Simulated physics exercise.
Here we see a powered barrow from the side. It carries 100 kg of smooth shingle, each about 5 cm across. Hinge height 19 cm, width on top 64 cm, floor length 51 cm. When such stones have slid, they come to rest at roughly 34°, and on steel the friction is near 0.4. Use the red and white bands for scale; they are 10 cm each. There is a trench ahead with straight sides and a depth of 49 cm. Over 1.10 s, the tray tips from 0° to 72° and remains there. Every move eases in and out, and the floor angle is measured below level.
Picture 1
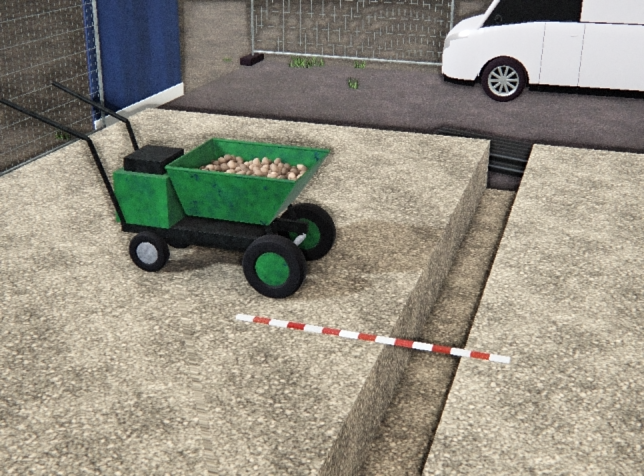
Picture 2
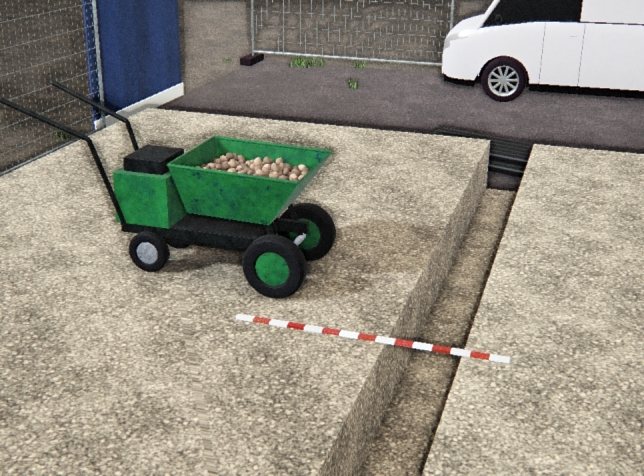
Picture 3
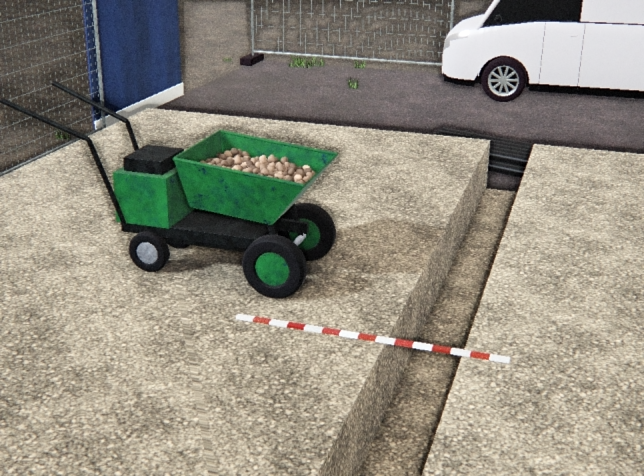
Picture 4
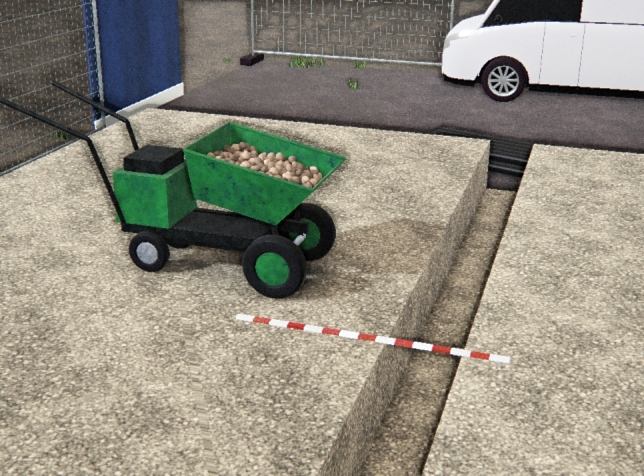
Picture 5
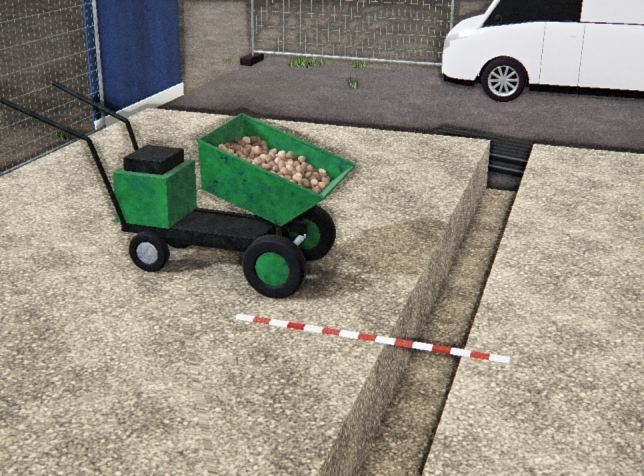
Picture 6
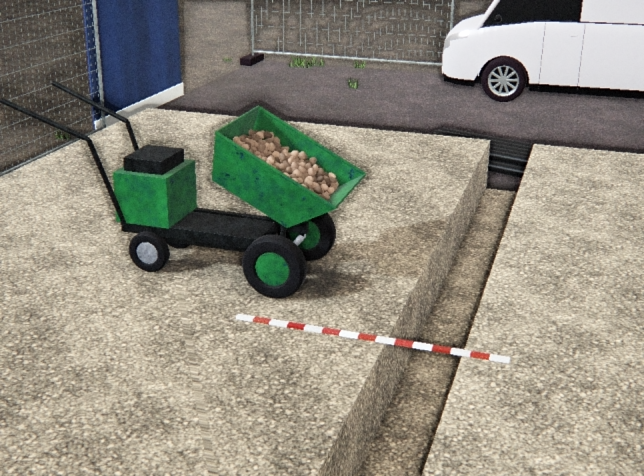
On pale, gritty ground beside a narrow trench, a green motorised barrow stood still while its tray of small round stones tilted steadily forward to the right, its back end rising well above the frame.
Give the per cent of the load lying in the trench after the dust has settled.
Close to 85 in every hundred.
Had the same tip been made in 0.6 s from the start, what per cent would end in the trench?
Roughly 85% would finish there.
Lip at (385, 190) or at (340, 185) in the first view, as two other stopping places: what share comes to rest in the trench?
From the first spot near 35, from the second near 90 per cent.
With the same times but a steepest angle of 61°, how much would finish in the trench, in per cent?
Roughly 50 percent.
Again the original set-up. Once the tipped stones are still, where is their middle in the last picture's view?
About (439, 362).
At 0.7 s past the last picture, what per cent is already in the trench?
Approx. 25 % of the load.
Then, 0.4 s after the last picture the floor is at 60°, 100 % in the tray; the foremost stones are at (369, 236).
Then, 0.7 s after the last picture the floor is at 72°, 58 % in the tray, 15 % short of the trench, 27 % in the trench; the foremost stones are at (459, 349).
Then, 1.1 s after the last picture the floor is at 72°, 23 % in the tray, 16 % short of the trench, 61 % in the trench; the foremost stones are at (467, 379).
Then, 3.0 s after the last picture the floor is at 72°, 0 % in the tray, 15 % short of the trench, 85 % in the trench; the foremost stones are at (467, 376).
